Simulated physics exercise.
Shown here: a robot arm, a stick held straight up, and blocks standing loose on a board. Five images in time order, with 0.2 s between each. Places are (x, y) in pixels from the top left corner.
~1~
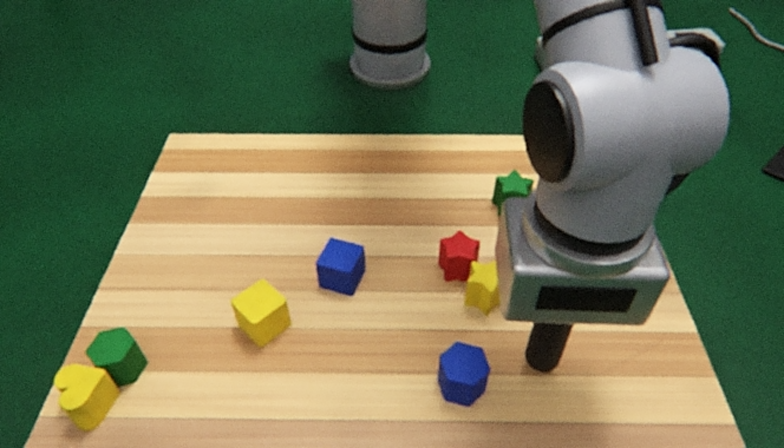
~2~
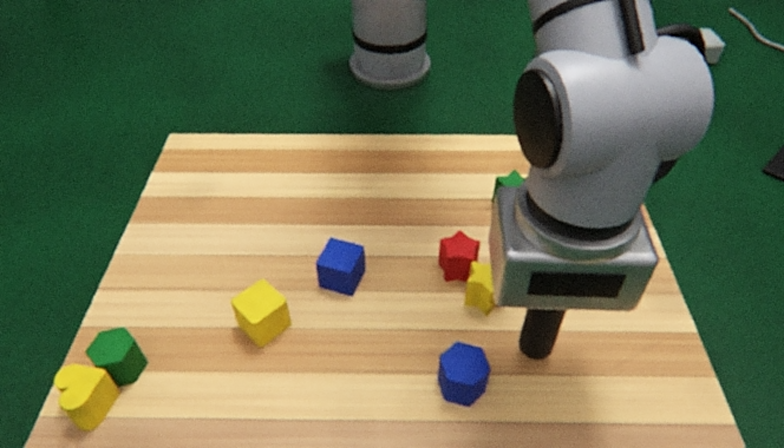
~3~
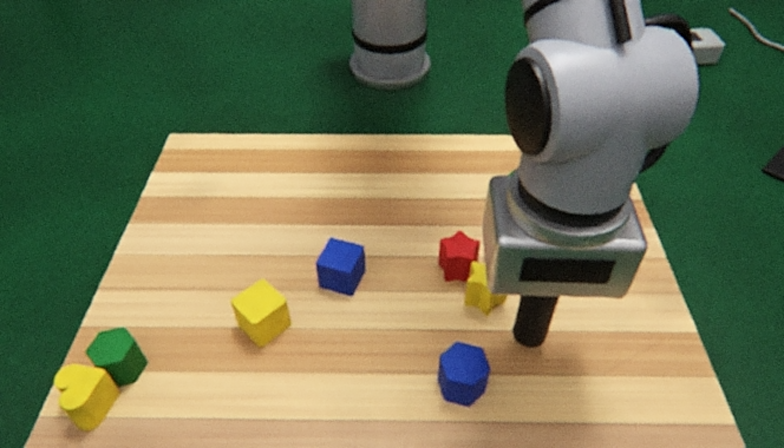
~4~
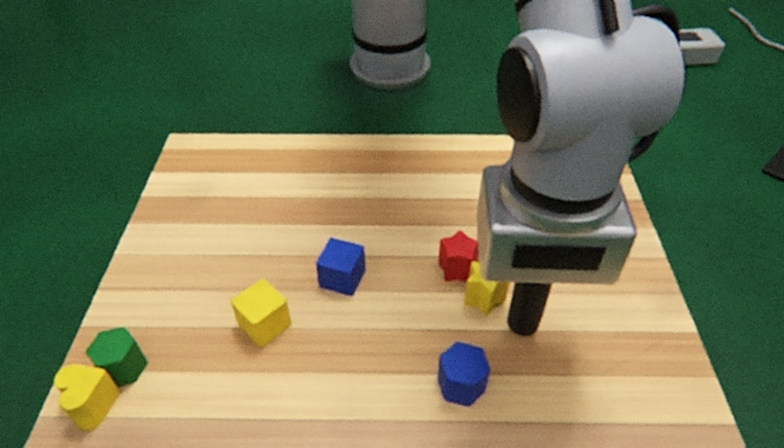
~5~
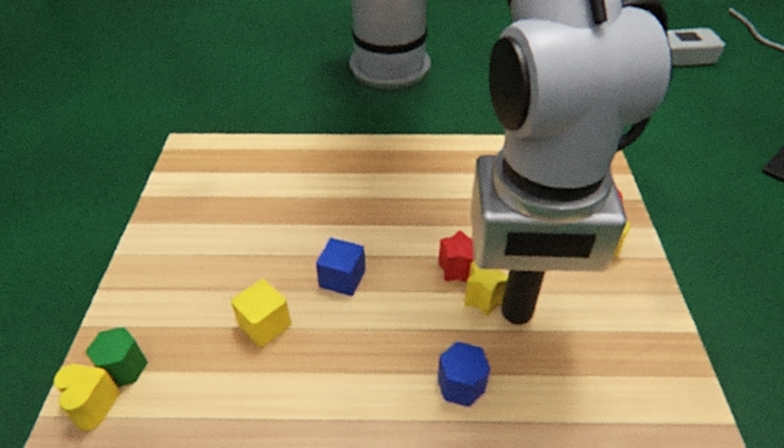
A robot arm holding a dark upright stick moved slowly away from the viewer and slightly left over a wooden board, nearing the yellow star, while the colourful blocks stayed put.
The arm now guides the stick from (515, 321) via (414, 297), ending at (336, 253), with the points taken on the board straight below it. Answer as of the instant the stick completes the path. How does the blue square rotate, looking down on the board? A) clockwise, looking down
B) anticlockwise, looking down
B.
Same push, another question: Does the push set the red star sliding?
That would be a yes.
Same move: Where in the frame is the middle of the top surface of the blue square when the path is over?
So, by the moment the path ends, you'll find the top centre of the blue square at (311, 249).
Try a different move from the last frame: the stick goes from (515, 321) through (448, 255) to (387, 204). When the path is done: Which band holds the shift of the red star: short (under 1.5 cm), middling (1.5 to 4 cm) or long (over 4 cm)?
Goes over 4 cm.
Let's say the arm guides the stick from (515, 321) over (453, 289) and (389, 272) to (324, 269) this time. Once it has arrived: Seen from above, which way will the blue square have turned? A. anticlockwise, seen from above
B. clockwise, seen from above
A: Anticlockwise, seen from above.
The first path, step by step. One third of the way, stick at (446, 298); red star at (455, 237), turned 15° anticlockwise; yellow star at (466, 263), turned 70° clockwise.
Two thirds of the way, stick at (384, 273); red star at (455, 237), turned 15° anticlockwise; yellow star at (466, 263), turned 70° clockwise.
At the end, stick at (335, 243); blue square at (311, 249), turned 70° anticlockwise; red star at (455, 237), turned 15° anticlockwise; blue hexagon not moved; yellow star at (466, 263), turned 70° clockwise.
